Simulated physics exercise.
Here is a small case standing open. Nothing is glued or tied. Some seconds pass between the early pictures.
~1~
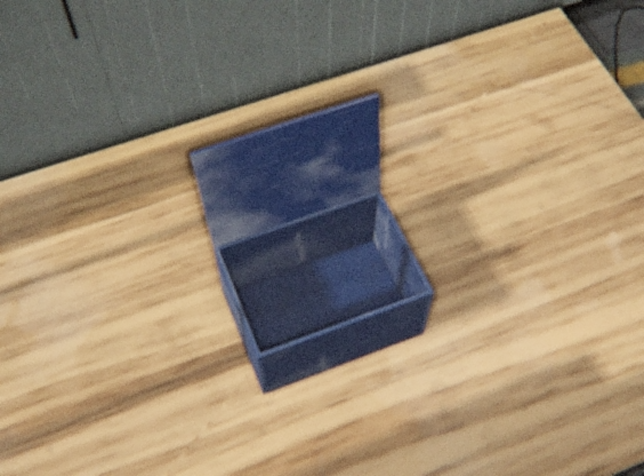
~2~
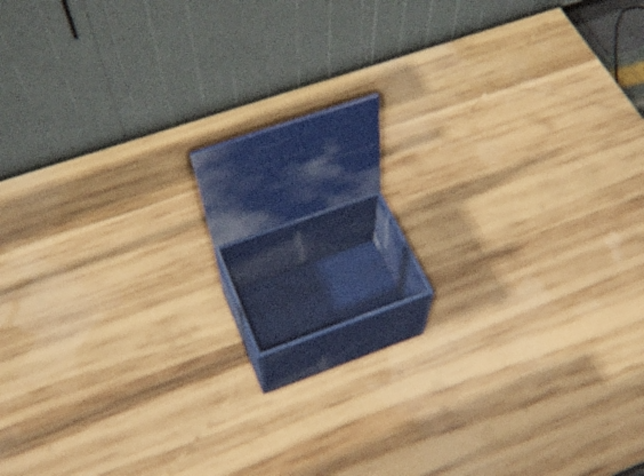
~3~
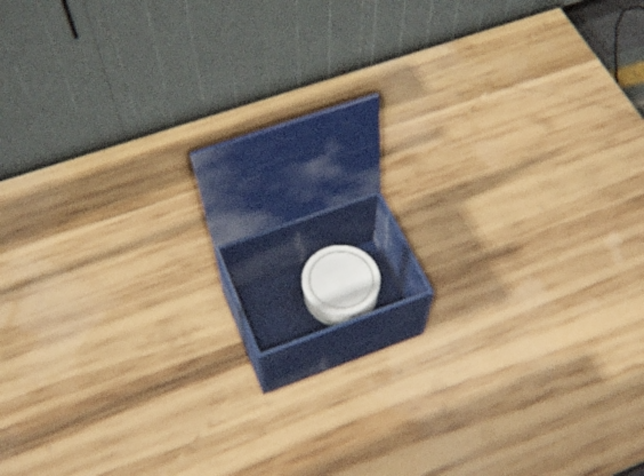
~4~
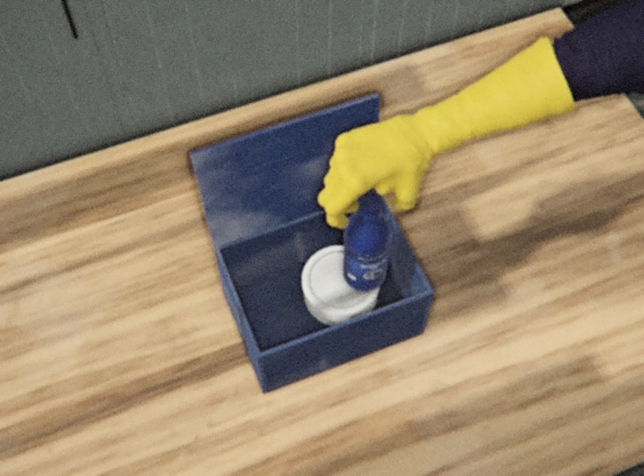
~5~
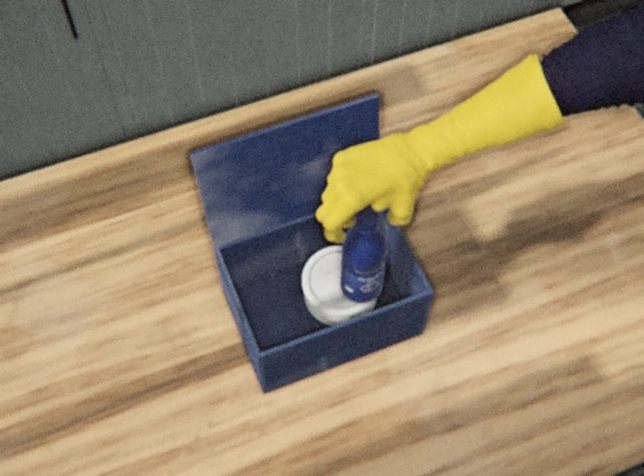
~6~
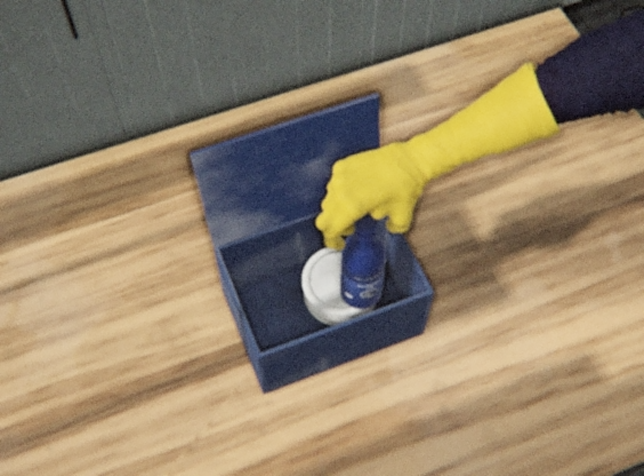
A white tub appeared inside the open, empty blue case on the wooden table, then a yellow-gloved hand reached in from the right and lowered a blue bottle in beside it, still gripping it.
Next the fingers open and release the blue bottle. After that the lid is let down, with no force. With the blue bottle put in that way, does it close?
As it turns out, it stays ajar.
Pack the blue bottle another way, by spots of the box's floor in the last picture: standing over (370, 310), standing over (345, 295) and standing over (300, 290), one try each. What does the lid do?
First, it stays ajar; second, it is held up; third, it will not close.
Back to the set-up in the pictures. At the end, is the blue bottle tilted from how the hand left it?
The blue bottle ends up tilted.
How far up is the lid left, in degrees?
About 25°.
Then, 1.30 s after the last picture, lid 78° above the rim.
Then, 1.90 s after the last picture, lid 41° above the rim; blue bottle tipped 13° from how it was near (373, 270).
Then, 3.10 s after the last picture, lid 24° above the rim; blue bottle tipped 42° from how it was near (400, 276).
At rest, lid 23° above the rim; tipped over in the box, blue bottle; white tub in place. Seen from the same camera at the end, blue bottle near (398, 276).
